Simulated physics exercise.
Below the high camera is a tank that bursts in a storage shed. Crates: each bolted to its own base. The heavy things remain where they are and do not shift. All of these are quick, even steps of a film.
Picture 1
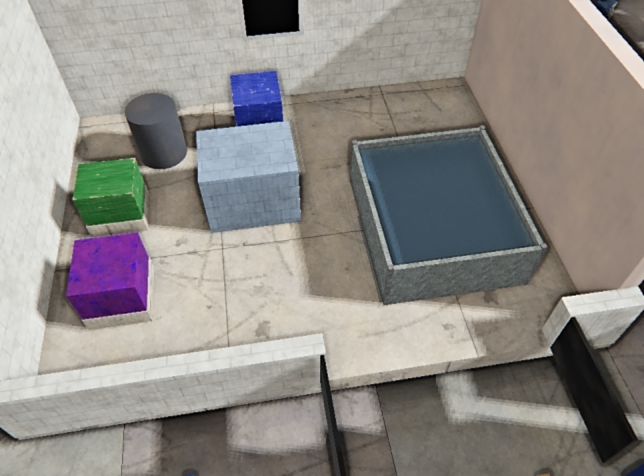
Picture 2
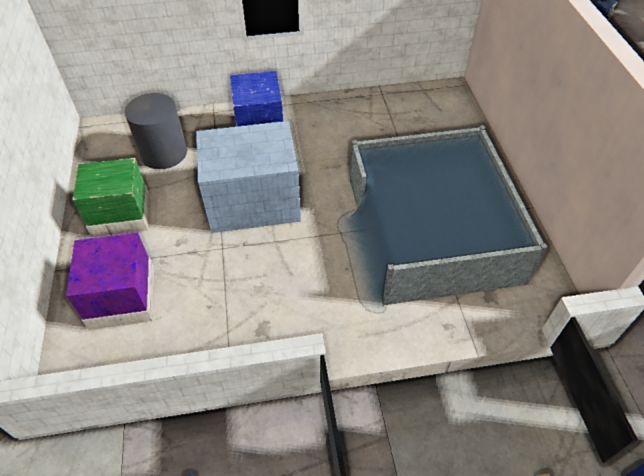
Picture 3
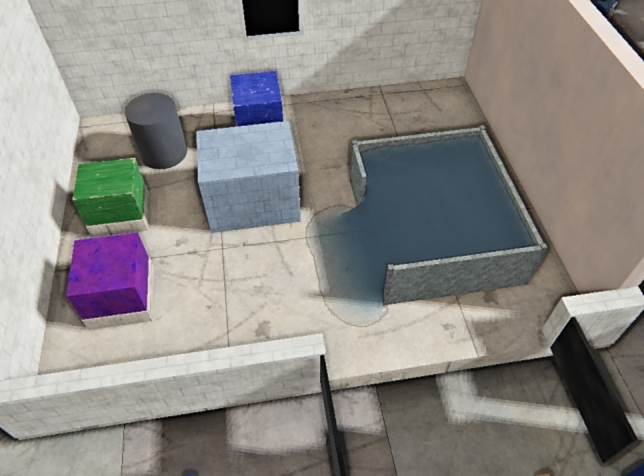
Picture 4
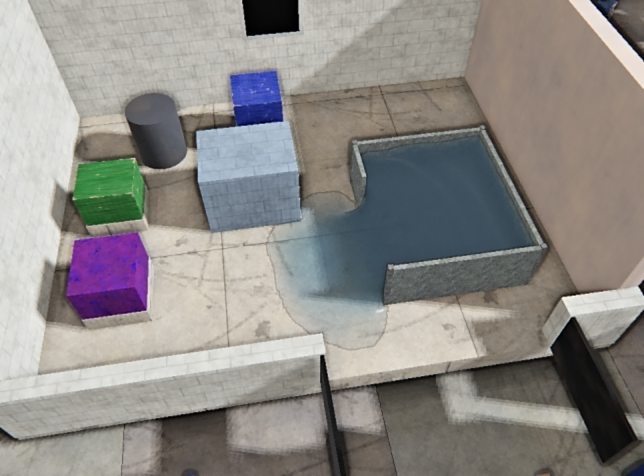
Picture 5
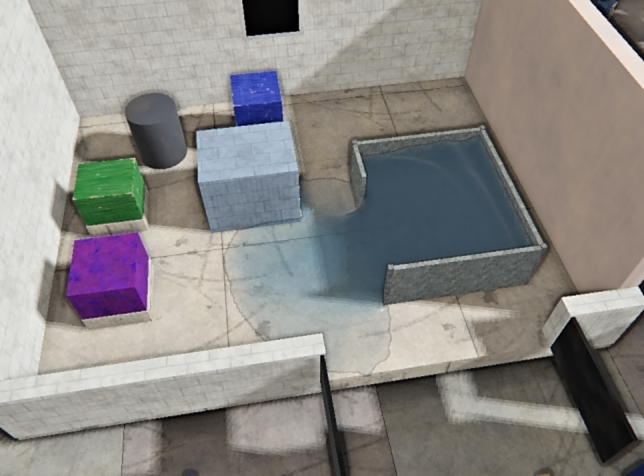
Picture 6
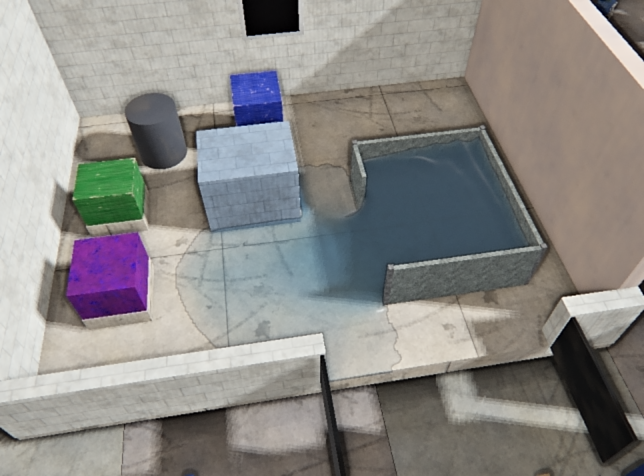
An open tank of dark water stands at the right of a pale-walled storage shed, seen from high above by a still camera. A green block and a purple block sit at the left, with a grey cylinder, a blue block and a larger pale blue-grey block behind and beside them. The tank's left side breaks open, and water pours through the gap, spreading leftward across the floor in a widening, thinning sheet past the front of the pale block.
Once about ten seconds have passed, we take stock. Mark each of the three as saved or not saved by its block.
Purple crate - not saved; green crate - not saved; blue crate - saved.
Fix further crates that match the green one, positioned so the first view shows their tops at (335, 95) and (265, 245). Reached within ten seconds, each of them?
Is left dry, becomes wet.
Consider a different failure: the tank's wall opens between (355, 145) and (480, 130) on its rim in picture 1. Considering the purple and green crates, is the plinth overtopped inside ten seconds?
Note: Purple crate is left dry; green crate is left dry.
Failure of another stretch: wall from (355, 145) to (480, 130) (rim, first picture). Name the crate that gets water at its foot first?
My pick is the blue crate.
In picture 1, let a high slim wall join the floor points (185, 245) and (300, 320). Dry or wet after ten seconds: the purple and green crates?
Result - purple crate: Not flooded; green crate: Not flooded.
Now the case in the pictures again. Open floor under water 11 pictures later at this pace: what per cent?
It comes to roughly 45 in a hundred.
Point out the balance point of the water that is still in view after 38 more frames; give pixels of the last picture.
The centre of mass sits at about (240, 232).
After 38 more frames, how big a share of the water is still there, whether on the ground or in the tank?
About 96 per cent.
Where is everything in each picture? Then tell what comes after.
In the first picture, still water in the open tank at (440, 195).
In the second picture, water pours out at (376, 243) and has run to (371, 307).
In the third picture, the front is at (361, 321), out from the gap at (376, 245).
In the fourth picture, the front is at (274, 242), out from the gap at (375, 246).
In the fifth picture, water pours out at (375, 247) and has run to (232, 255).
In the sixth picture, the front is at (184, 264), out from the gap at (375, 247).
A moment on, water covers 35 % of the floor; the purple crate water round its plinth, the green crate water round its plinth, the blue crate water round its plinth.
Next, water covers 45 % of the floor; the purple crate water round its plinth, the green crate water round its plinth, the blue crate water round its plinth.
Then, water covers 55 % of the floor; the purple crate water round its plinth, the green crate water round its plinth, the blue crate water round its plinth.
Later, water covers 75 % of the floor; the purple crate water round its plinth, the green crate water round its plinth, the blue crate water round its plinth.
In the end, water covers 100 % of the floor; the purple crate was topped, the green crate was topped, the blue crate stayed above the water.
